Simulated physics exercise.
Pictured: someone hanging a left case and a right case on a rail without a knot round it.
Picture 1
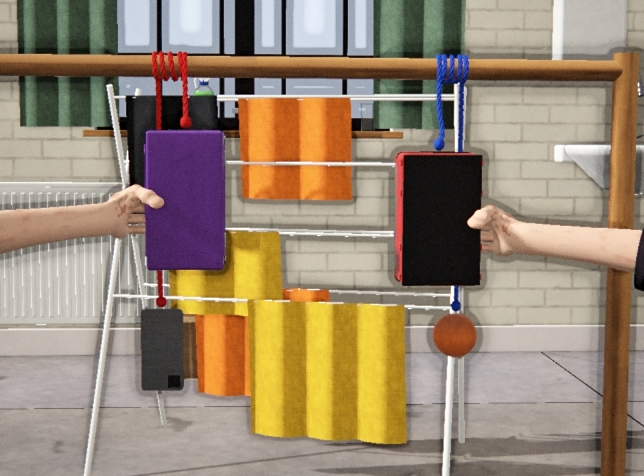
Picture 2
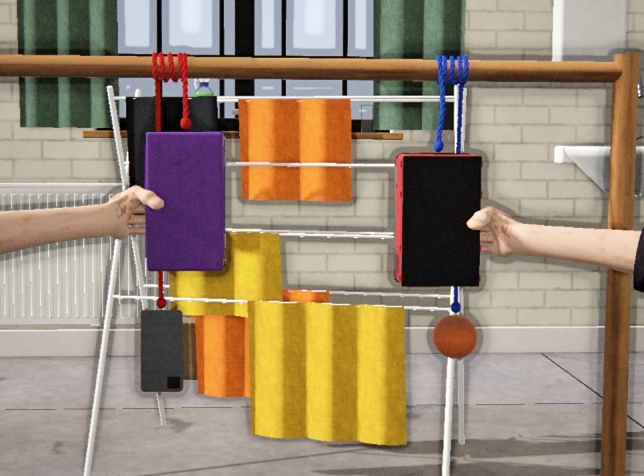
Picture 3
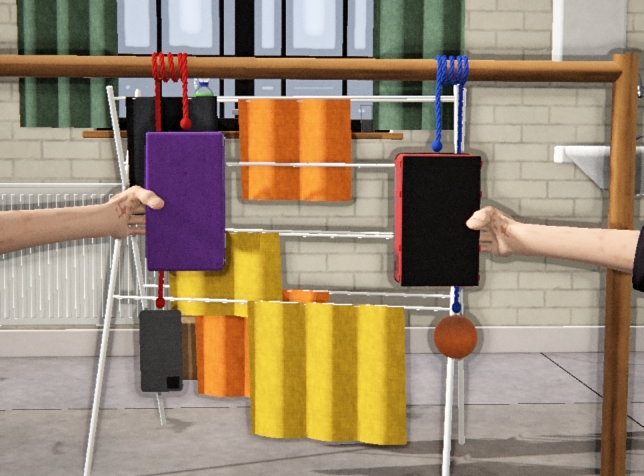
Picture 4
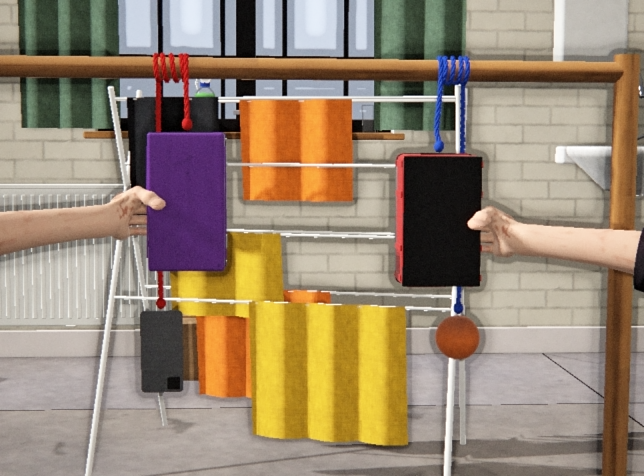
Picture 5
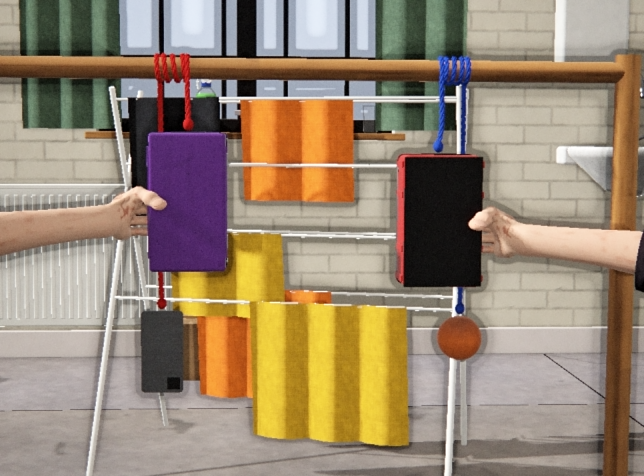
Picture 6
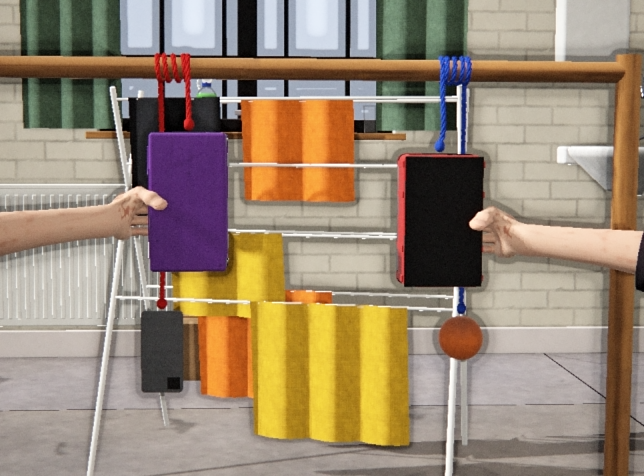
In a room with a pale brick wall and a drying rack, two hands hold a purple case and a black case beside cords wound round a wooden rail, a dark phone and an orange ball hanging below, all almost still.
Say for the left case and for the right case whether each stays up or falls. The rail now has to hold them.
Here is how it goes: The left case stays up; the right case stays up.
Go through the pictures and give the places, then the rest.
In the first frame, left case (186, 200); right case (437, 218); left phone (162, 350); right orange (455, 335).
In the second frame, left case (186, 201); right case (436, 220).
In the third frame, left case (186, 201); right case (436, 219).
In the fourth frame, left case (188, 201); right case (437, 220).
In the fifth frame, left case (189, 201); right case (438, 220).
In the sixth frame, left case (189, 201); right case (439, 220); left cord wound several times round the rail; right cord wound several times round the rail.
Then, 0.22 s past the final frame, left case still up near (189, 195); right case still up near (440, 221).
Then, 0.56 s past the final frame, left case still up near (188, 199); right case still up near (443, 220).
Then, 1.06 s past the final frame, left case still up near (188, 198); right case still up near (442, 220).
When it is over, left case still up near (187, 198); right case still up near (443, 219). The left case keeps its height and the right case stays hanging.
